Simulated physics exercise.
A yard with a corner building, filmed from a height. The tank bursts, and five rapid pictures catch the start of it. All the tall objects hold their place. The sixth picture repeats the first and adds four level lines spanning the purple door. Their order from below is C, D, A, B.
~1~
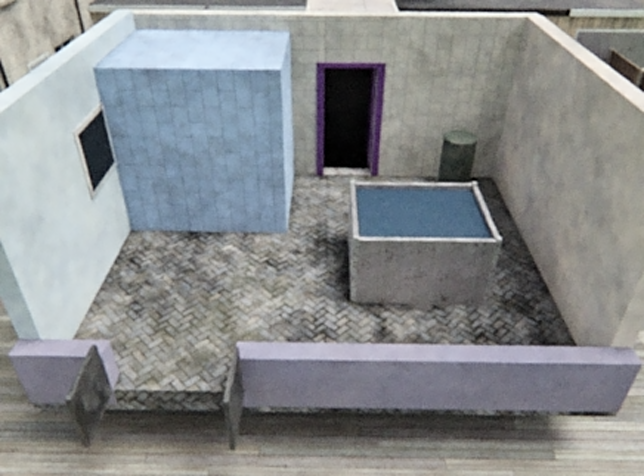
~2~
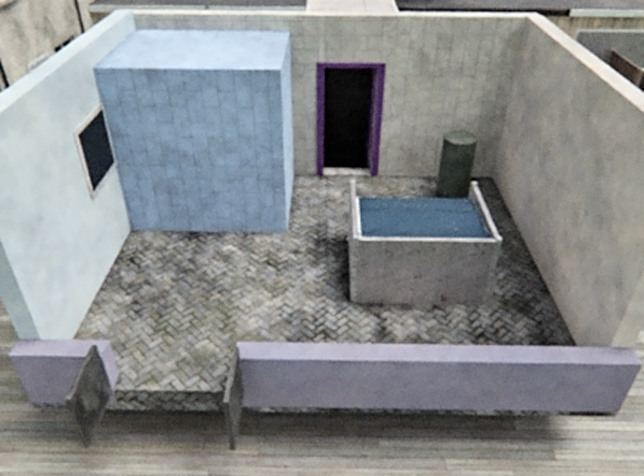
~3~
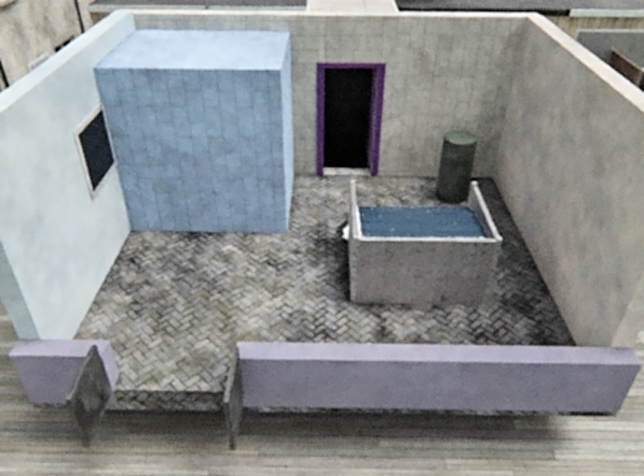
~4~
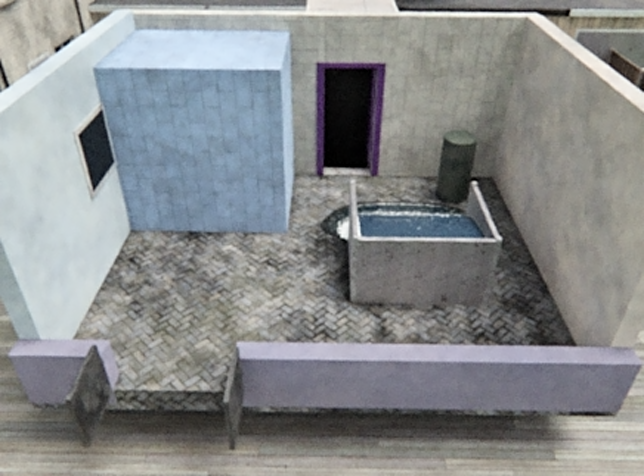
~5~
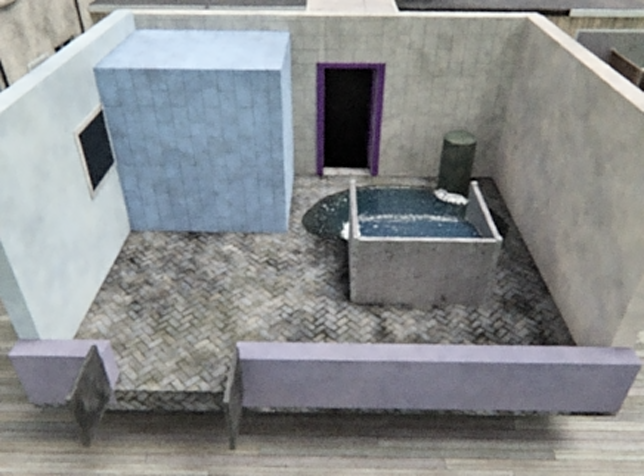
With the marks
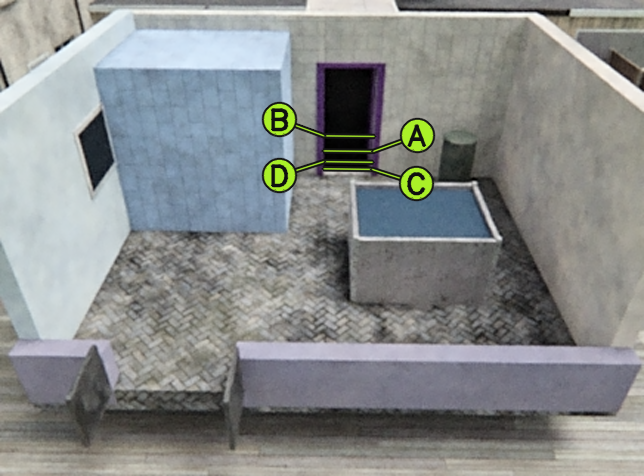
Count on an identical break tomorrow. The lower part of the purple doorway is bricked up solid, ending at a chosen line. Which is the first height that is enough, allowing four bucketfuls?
A is the one.
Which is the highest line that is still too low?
That would be D.
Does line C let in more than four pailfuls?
Yes, it does.
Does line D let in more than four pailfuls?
Yes.
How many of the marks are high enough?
Two of them.
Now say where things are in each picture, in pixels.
In the first frame, water in the tank at rest, its middle at (419, 214); foot of the purple doorway at (347, 175); open gate at (173, 338).
In the second frame, water covers 2 % of the ground, its front hidden from here.
In the third frame, water covers 5 % of the ground, its front hidden from here.
In the fourth frame, 11 % of the ground under water, visible out to (332, 220).
In the fifth frame, 19 % of the ground under water, visible out to (389, 187).
In lime, A at (348, 151); B at (349, 136); C at (347, 169); D at (348, 161); from the bottom up C, D, A, B.
With A, a splash gets over, under a bucket.
With B, nothing gets over.
With C, dozens of bucketfuls pour in.
With D, about 9 bucketfuls get in.
